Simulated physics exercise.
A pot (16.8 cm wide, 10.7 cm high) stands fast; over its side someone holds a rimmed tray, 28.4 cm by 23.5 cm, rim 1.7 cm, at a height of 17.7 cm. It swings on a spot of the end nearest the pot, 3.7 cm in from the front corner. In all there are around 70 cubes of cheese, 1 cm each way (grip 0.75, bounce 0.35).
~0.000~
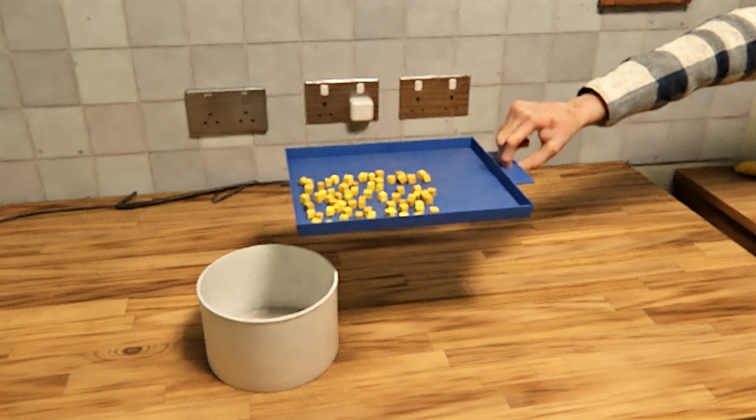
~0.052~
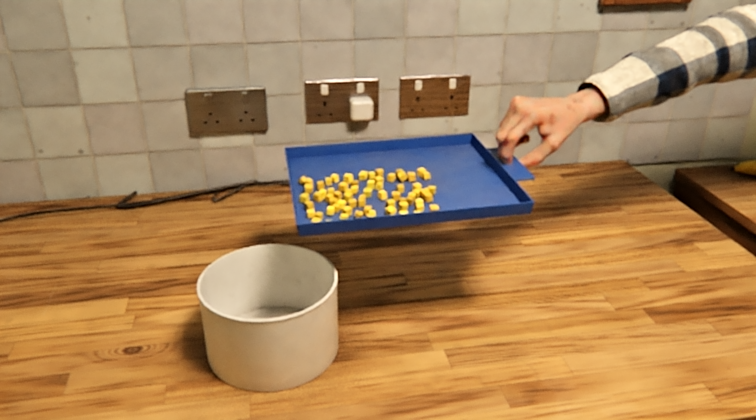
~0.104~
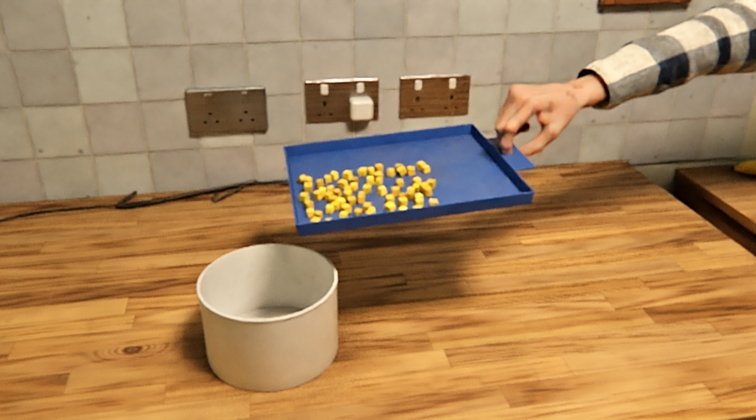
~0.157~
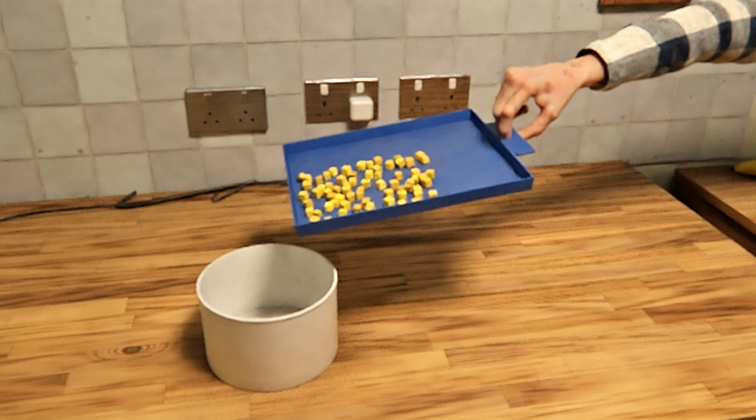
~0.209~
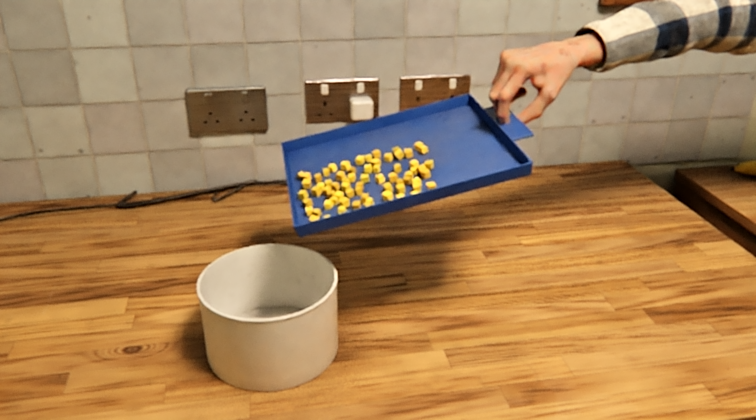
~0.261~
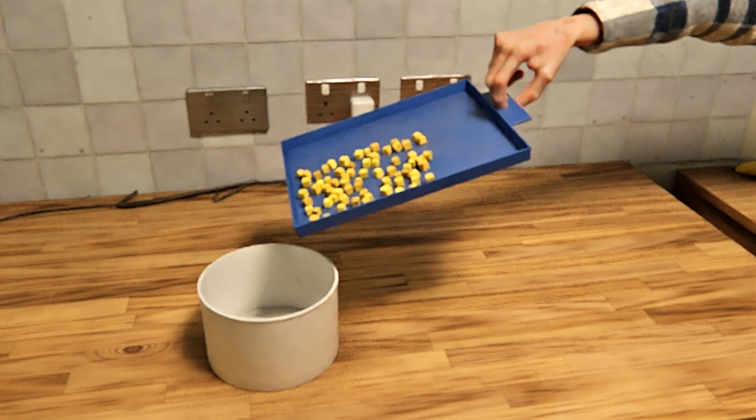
The clip opens on a hand holding a nearly level blue rimmed tray of small yellow cubes above a wooden worktop, beside a pale round pot. The hand then raises the tray's right end, slowly at first and then faster, tilting it toward the left while the cubes stay clustered on it.
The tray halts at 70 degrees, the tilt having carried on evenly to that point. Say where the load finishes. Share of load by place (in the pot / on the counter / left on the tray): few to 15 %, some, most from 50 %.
Pot: Some; counter: Few; tray: Most.
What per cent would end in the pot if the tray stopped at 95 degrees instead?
I'd expect some 95 per cent in the pot.
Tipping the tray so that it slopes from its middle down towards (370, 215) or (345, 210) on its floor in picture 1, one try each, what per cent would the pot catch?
The share comes to roughly 15 in a hundred, then roughly 20 in a hundred.
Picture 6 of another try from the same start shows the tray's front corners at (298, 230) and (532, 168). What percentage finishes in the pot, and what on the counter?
Pot 40, counter 10.
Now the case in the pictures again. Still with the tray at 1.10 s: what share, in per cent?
70%, roughly.
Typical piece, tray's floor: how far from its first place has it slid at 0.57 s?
It has moved some 2 cm from its start.
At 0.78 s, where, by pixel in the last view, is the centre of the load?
At that time the load is centred around (296, 194).
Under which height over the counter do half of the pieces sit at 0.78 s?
The halfway line is at about 20 cm.
After 0.57 s, tilt 43 degrees; the tray holds 100 %, the pot 0 %.
After 0.78 s, tilt 61 degrees; the tray holds 95 %, the pot 0 %.
Then, at 1.10 s, tilt 70 degrees; the tray holds 70 %, the pot 30 %.
By 2.3 s all is still; pot 40 %, counter 0 %, tray 60 %.
